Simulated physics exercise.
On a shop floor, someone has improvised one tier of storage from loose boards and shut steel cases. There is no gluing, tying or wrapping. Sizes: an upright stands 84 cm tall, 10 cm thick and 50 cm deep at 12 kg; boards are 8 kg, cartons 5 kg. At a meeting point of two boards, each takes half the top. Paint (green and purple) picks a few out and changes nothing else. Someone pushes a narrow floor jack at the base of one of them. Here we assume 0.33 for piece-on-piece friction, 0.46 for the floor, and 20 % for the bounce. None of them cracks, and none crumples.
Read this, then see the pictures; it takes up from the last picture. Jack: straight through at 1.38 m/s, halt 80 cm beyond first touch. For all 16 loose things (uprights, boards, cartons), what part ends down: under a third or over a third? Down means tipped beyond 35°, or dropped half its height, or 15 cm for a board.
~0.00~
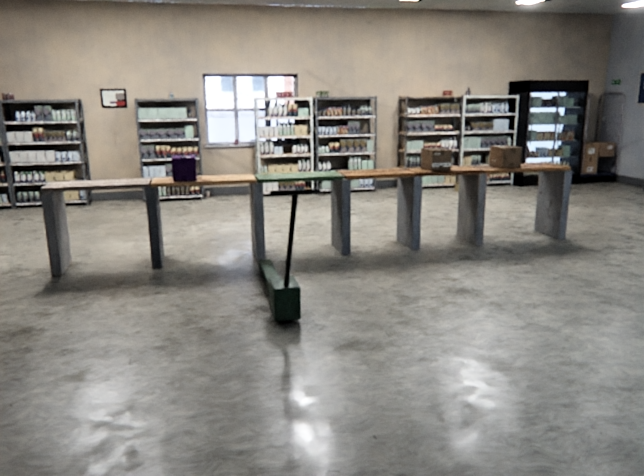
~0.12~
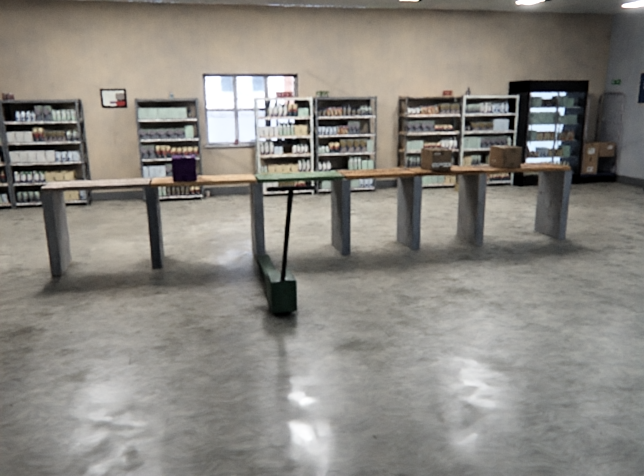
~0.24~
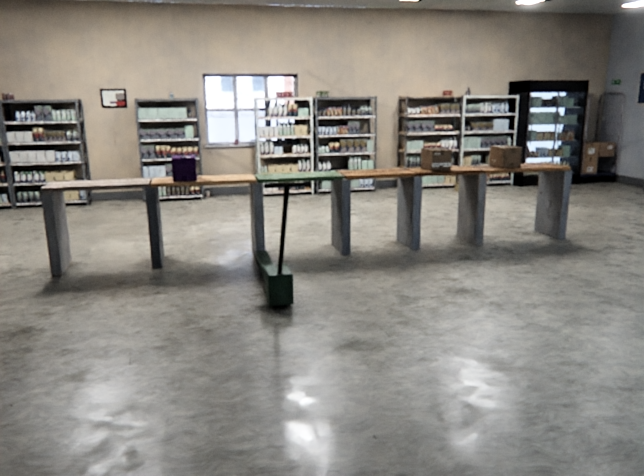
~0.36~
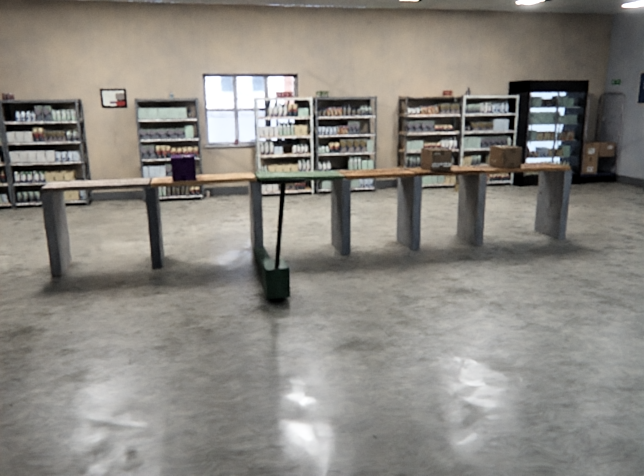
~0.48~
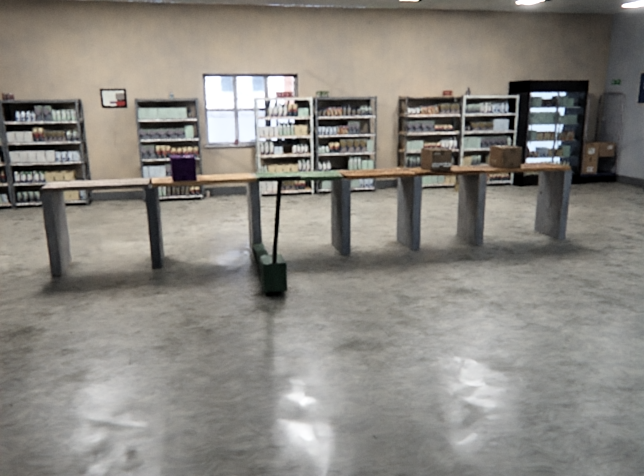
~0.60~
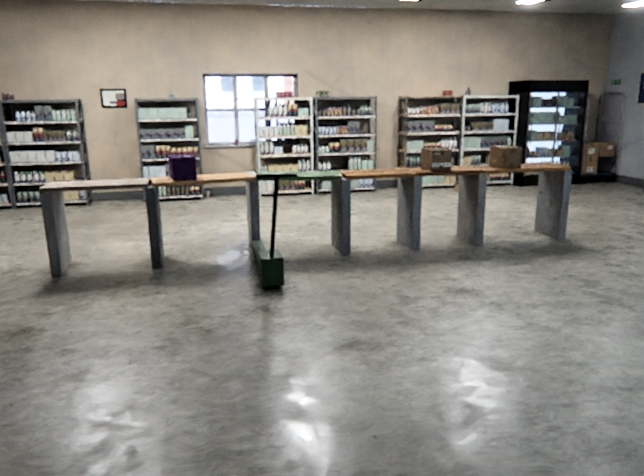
Upwards of a third.
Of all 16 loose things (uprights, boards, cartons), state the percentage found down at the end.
About 50%.
After 0.88 s, 3 of the 16 pieces down; purple carton leaning 33°, 18 cm lower; green board leaning 23°, 17 cm lower.
After 1.26 s, 4 of the 16 pieces down; green board leaning 42°, 53 cm lower; purple carton leaning 23°, 84 cm lower.
After 1.80 s, 8 of the 16 pieces down; green board leaning 7°, 78 cm lower; purple carton 88 cm lower.
At rest (2.6 s), 8 of the 16 pieces down; green board leaning 8°, 78 cm lower; purple carton 88 cm lower. That is 50 per cent. As the last picture would show them, middles, green board near (315, 238), purple carton near (238, 238).
